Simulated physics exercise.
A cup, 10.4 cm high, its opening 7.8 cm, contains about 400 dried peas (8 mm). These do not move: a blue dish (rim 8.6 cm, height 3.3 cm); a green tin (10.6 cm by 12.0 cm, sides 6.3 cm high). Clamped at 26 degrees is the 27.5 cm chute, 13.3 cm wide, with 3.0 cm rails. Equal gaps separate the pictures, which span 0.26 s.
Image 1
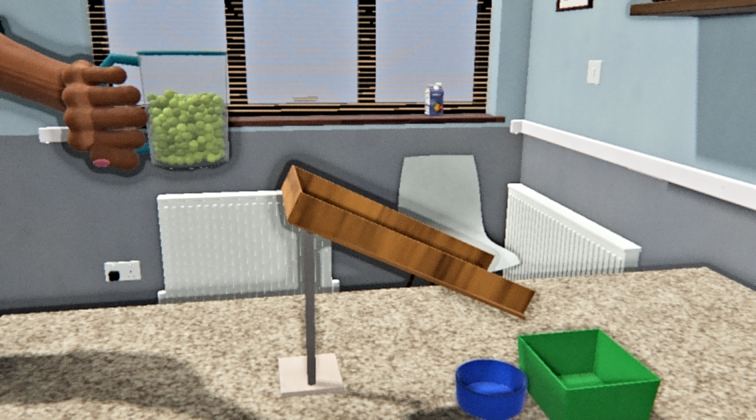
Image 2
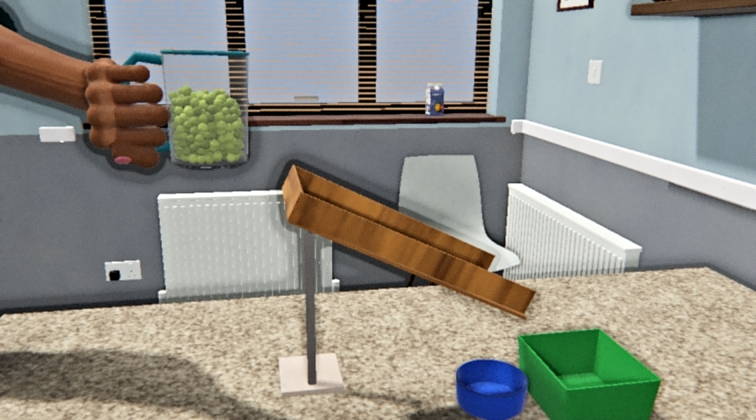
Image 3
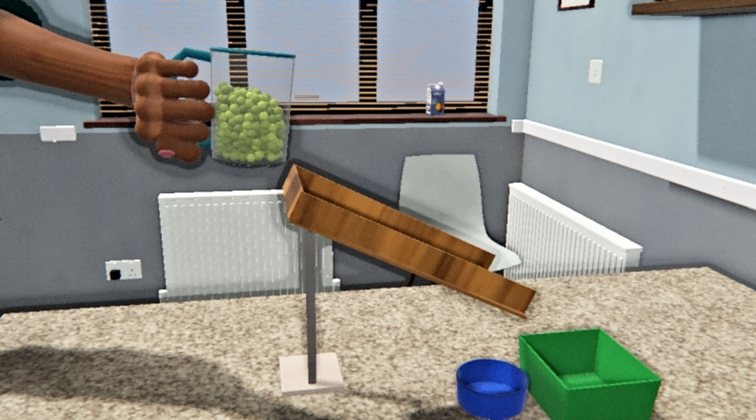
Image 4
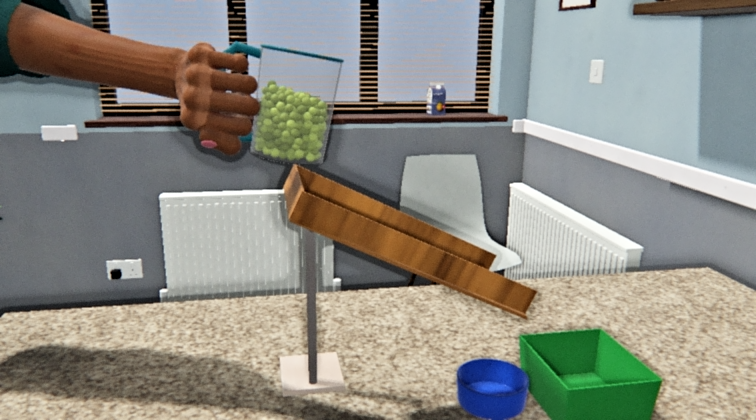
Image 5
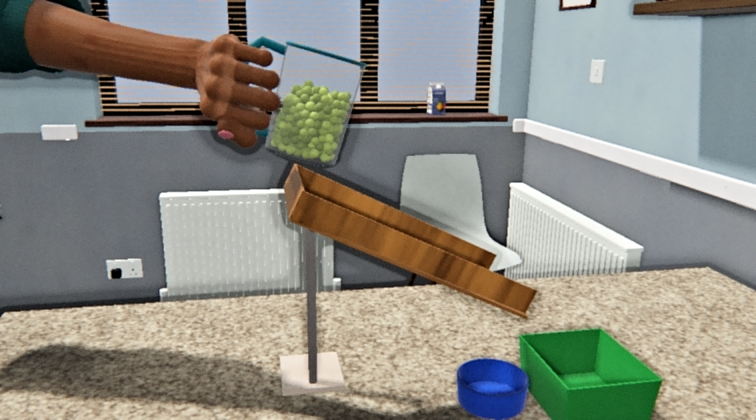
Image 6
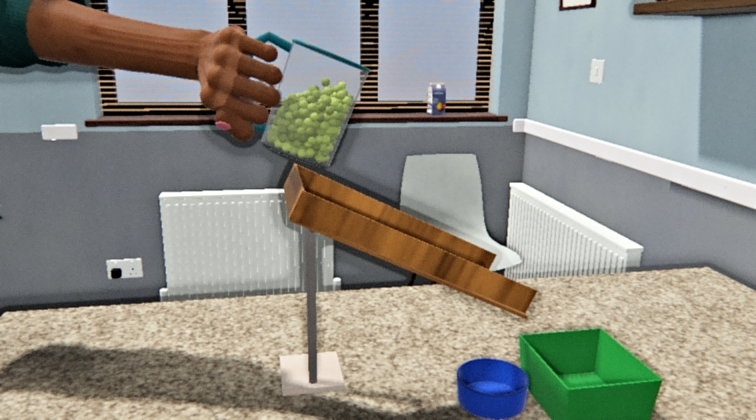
At first, a hand holds a clear cup of green peas upright to the left of a sloping wooden chute, with a blue dish and a green tin on the speckled surface below. The hand carries the cup right until it is above the chute's raised end, tilting it rightward, and then tilts it further there.
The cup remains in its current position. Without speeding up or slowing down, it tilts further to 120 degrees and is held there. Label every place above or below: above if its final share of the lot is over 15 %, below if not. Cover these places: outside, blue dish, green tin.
Outside everything: Below, blue dish: Below, green tin: Above.
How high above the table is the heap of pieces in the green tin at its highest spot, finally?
Around 3.5 centimetres above the table.
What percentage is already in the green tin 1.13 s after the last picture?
Share at that time: Close to 5 %.
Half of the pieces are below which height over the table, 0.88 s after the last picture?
Around 36 cm.
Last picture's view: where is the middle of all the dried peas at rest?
Close to pixel (594, 391) of the final picture.
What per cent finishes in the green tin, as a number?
95 per cent, roughly.
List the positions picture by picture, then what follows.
In the first picture, cup at (184, 71); tilt 0 degrees; moved 0.0 cm; lip at (225, 53); top of the load at (174, 96); blue dish at (491, 377); green tin at (585, 356).
In the second picture, cup at (206, 71); tilt 1 degrees; moved 1.9 cm; lip at (247, 54); top of the load at (190, 93).
In the third picture, cup at (253, 71); tilt 5 degrees; moved 6.0 cm; low side right; lip at (294, 56); top of the load at (243, 92).
In the fourth picture, cup at (300, 70); tilt 10 degrees; moved 10.2 cm; low side right; lip at (341, 61); top of the load at (283, 90).
In the fifth picture, cup at (322, 70); tilt 16 degrees; moved 12.0 cm; low side right; lip at (364, 65); top of the load at (311, 89).
In the sixth picture, cup at (326, 71); tilt 21 degrees; moved 12.0 cm; low side right; lip at (367, 70); top of the load at (328, 90); blue dish at (492, 376); green tin at (586, 356).
Then, 0.34 s after the last picture, tilt 58 degrees; cup 100 %; middle of all pieces near (300, 118).
Then, 0.62 s after the last picture, tilt 88 degrees; cup 100 %; middle of all pieces near (297, 110).
Then, 0.88 s after the last picture, tilt 115 degrees; cup 80 %, slope 20 %; middle of all pieces near (321, 132).
Then, 1.13 s after the last picture, tilt 120 degrees; green tin 5 %, cup 15 %, slope 75 %, in the air 5 %; middle of all pieces near (427, 238).
In the end, green tin 95 %, cup 0 %, blue dish 0 %, slope 0 %, outside 5 %.
